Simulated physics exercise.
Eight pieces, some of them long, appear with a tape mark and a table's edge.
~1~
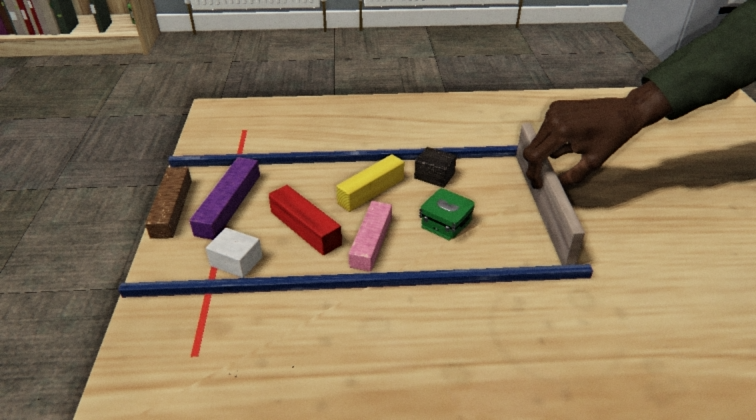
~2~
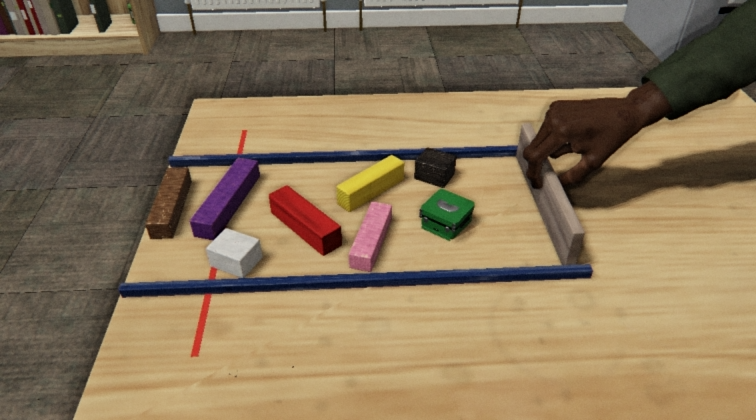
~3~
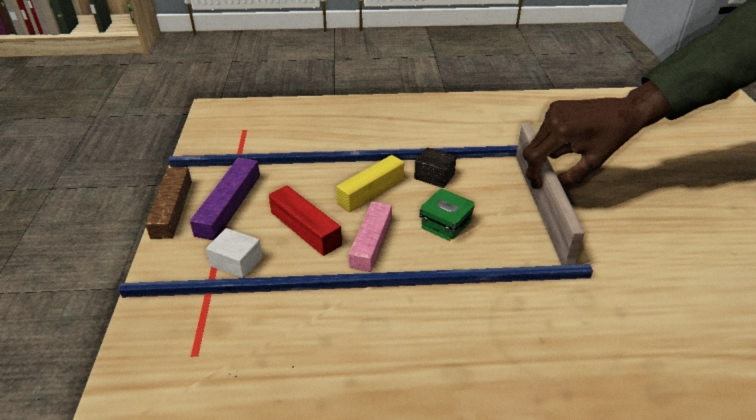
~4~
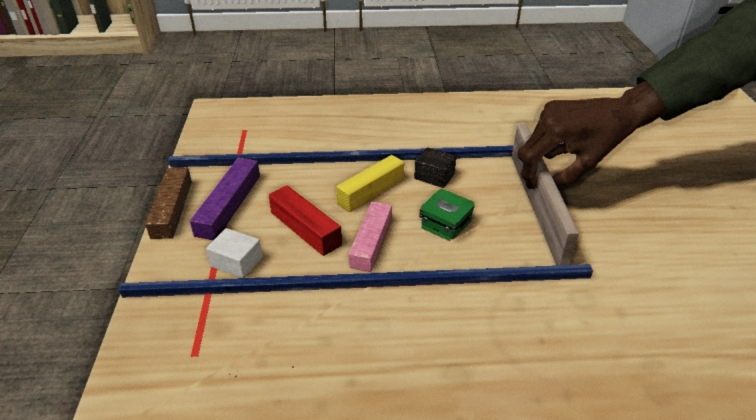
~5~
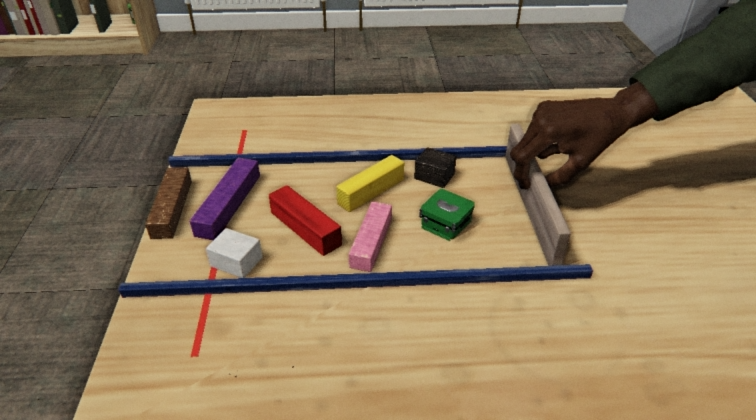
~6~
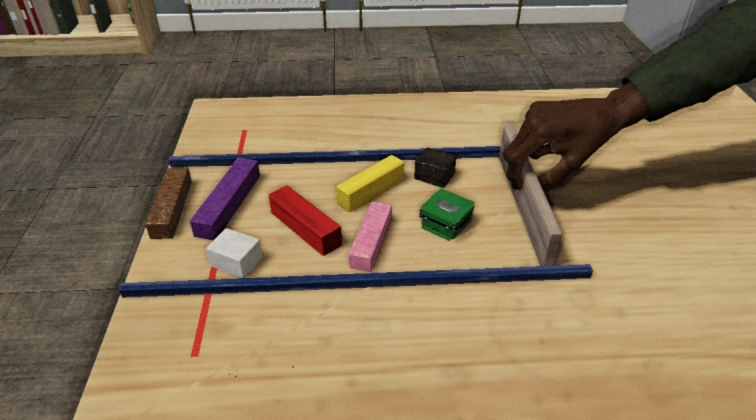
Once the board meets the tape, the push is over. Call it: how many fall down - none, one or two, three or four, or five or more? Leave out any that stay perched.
Call: Three or four fall down.
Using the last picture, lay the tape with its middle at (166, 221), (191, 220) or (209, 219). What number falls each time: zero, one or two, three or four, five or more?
In turn: Five or more; five or more; three to four.
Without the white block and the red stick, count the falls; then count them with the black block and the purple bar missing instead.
That gives 1 in the first case, then 2 in the second.
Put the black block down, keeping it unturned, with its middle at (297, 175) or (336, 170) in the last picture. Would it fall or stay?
The black block: Stays put, then stays put.
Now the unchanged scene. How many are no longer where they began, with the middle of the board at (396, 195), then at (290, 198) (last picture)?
5 by the first point, 7 by the second.
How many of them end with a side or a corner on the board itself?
The figure is 2.
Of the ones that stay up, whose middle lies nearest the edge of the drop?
That's the red stick.
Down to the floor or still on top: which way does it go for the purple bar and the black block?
Once it all settles, the purple bar ends up below; as for the black block, it is still up.
Soon after, none off yet; brown bar at rest near (170, 202); purple bar at rest near (228, 197); white block at rest near (235, 253).
At rest, the number that fall off is three or four; fallen, white block, purple bar and brown bar.
